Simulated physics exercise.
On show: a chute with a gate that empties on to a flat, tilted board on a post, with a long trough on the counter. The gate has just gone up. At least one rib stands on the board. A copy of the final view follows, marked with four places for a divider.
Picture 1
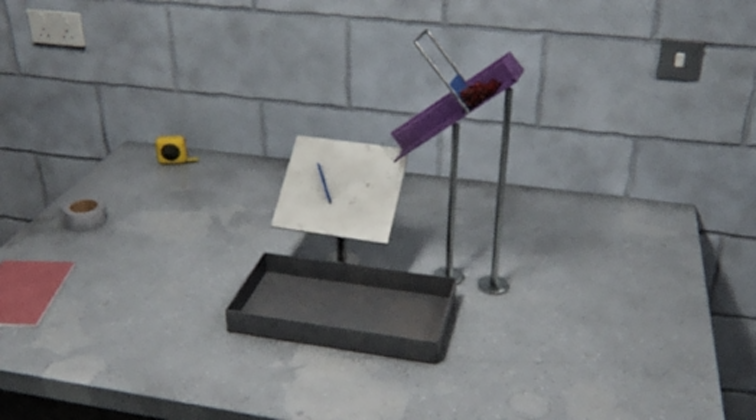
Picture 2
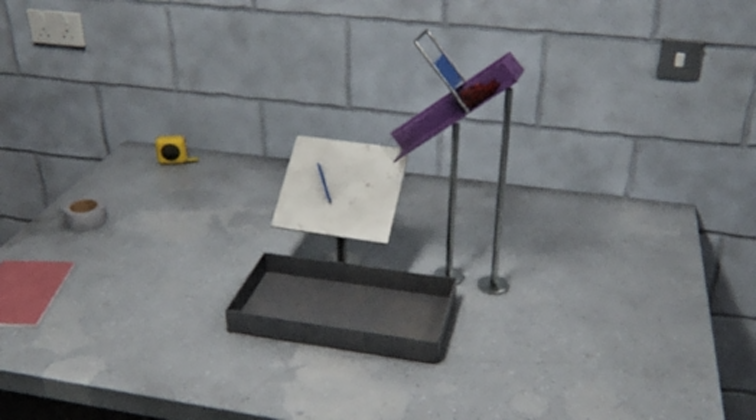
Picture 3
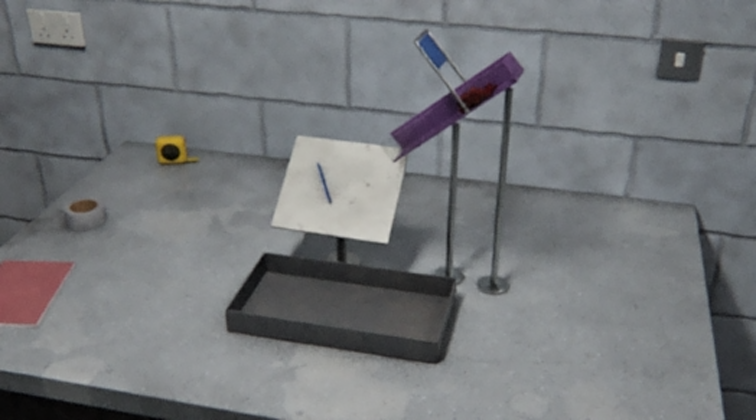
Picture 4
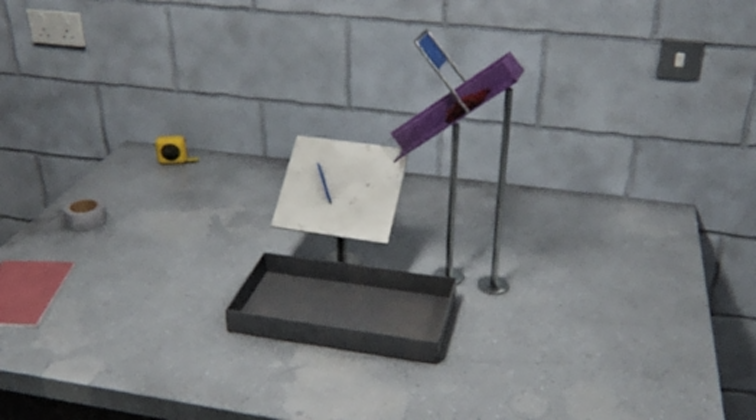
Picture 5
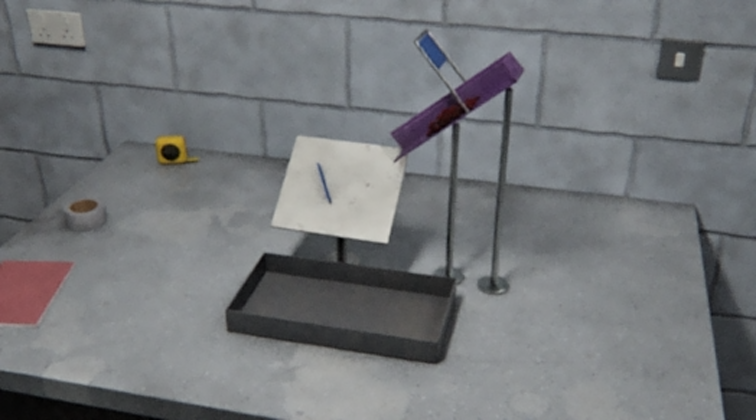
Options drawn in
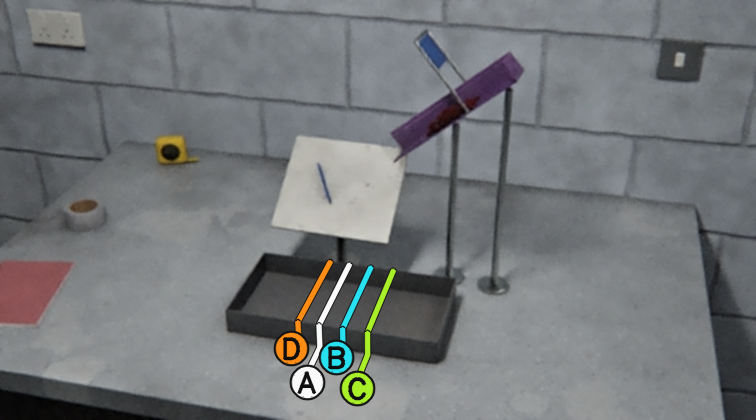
We see a blue gate slide up in its frame on a sloping purple chute, then a clump of small dark red pieces slides partway down leftward, above a tilted white board with a blue strip and an empty tray.
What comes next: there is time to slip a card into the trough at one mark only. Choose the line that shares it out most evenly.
D is best.
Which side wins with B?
The left side.
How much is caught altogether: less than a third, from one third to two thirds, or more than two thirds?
It is more than two thirds.
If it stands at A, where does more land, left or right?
The left side.
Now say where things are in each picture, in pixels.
In the first picture, load behind the gate (477, 90), kidney beans; lip of the chute (398, 156), sloping fairly steeply.
In the second picture, middle of the board (341, 187), tilted fairly steeply; middle of its low edge (328, 235); of its high edge (352, 142).
In the third picture, front corners of the trough (226, 310) and (437, 342), empty; front of the load (463, 106).
In the fourth picture, middle of the load (463, 102); its front (447, 121), roughly a quarter of the way to the lip; rib from (318, 163) to (329, 199).
In the fifth picture, middle of the load (451, 112); its front (428, 134), roughly half of the way to the lip.
On the marked copy, line A crosses the front rim at (319, 324); line B crosses the front rim at (342, 328); line C crosses the front rim at (367, 331); line D crosses the front rim at (298, 321).
With A, of what is caught, almost all on the left of the divider, about a tenth on the right.
With B, of what is caught, almost all on the left of the divider, just a few on the right.
With C, of what is caught, every piece on the left of the divider, not one piece on the right.
With D, of what is caught, roughly half on the left of the divider, roughly half on the right.
